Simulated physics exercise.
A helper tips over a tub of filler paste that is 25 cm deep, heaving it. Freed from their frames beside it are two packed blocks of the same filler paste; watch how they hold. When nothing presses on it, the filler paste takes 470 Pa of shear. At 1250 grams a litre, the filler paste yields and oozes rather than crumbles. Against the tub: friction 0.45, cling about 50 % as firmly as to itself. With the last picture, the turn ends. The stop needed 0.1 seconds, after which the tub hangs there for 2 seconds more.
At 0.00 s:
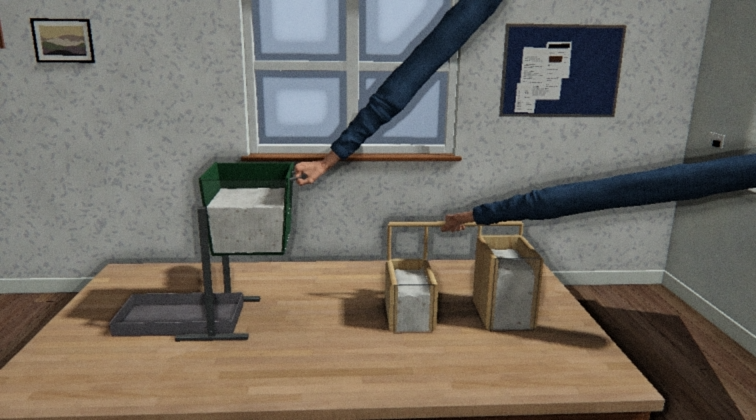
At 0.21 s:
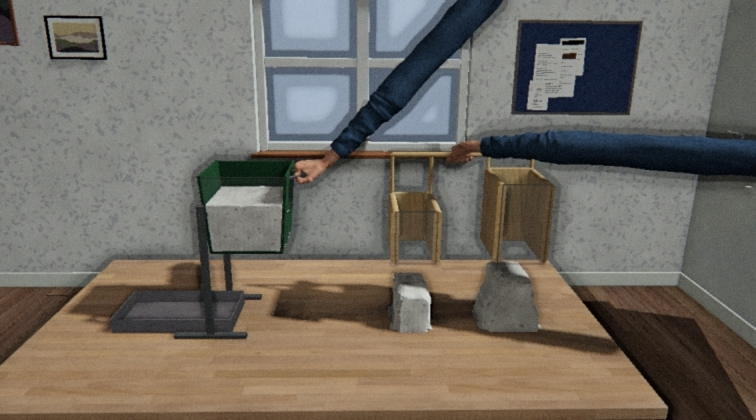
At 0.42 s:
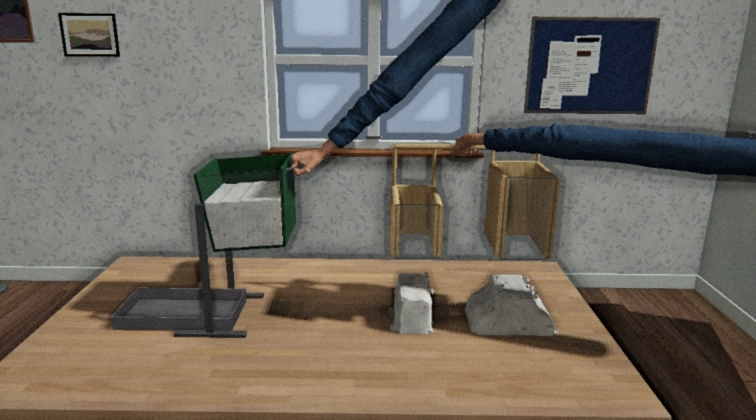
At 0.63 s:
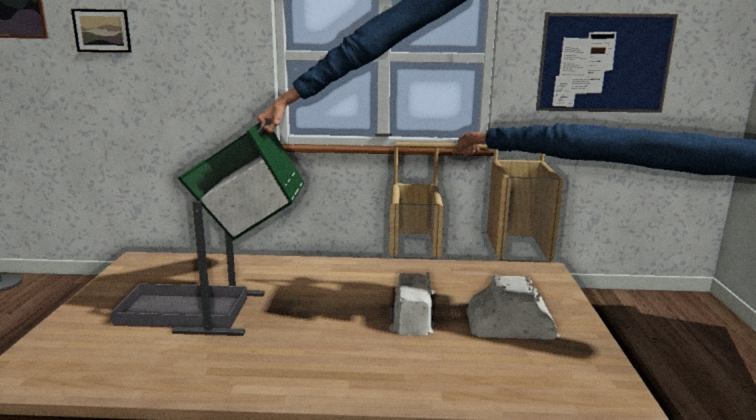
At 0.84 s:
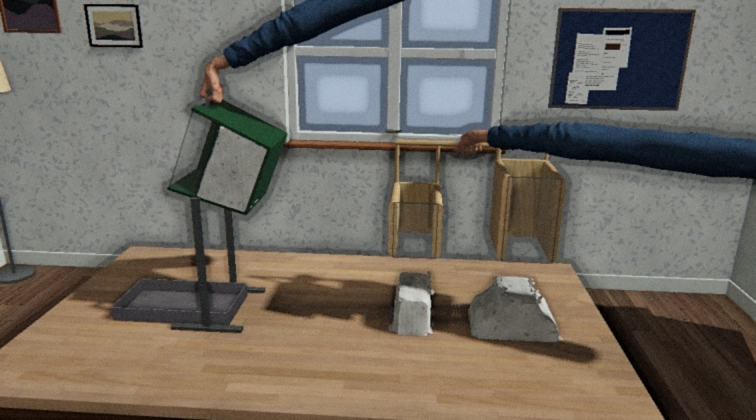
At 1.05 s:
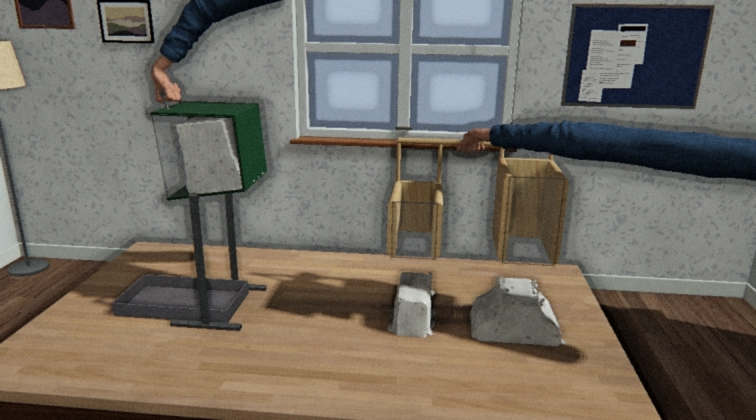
One hand lifts moulds off two sagging blocks, then another tips a green tub leftward.
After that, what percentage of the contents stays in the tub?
47 %.
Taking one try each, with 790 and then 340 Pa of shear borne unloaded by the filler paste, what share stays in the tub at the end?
The two runs give near 65 % and near 40 % respectively.
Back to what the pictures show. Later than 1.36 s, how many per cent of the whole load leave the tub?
Around 10 percent of the load.
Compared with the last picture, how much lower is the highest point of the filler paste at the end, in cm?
14 cm.
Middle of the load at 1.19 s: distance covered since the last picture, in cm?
I'd estimate roughly 7 centimetres.
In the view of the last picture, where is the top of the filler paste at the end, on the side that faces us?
Peak location: Approx. (209, 167).
After 1.19 s, the tub is at 94 degrees and holds 97 %.
After 1.36 s, the tub is at 94 degrees and holds 57 %.
After 1.53 s, the tub is at 94 degrees and holds 47 %.
After 1.70 s, the tub is at 94 degrees and holds 47 %.
After 3.05 s, at the end, the tub is at 94 degrees and holds 47 %.
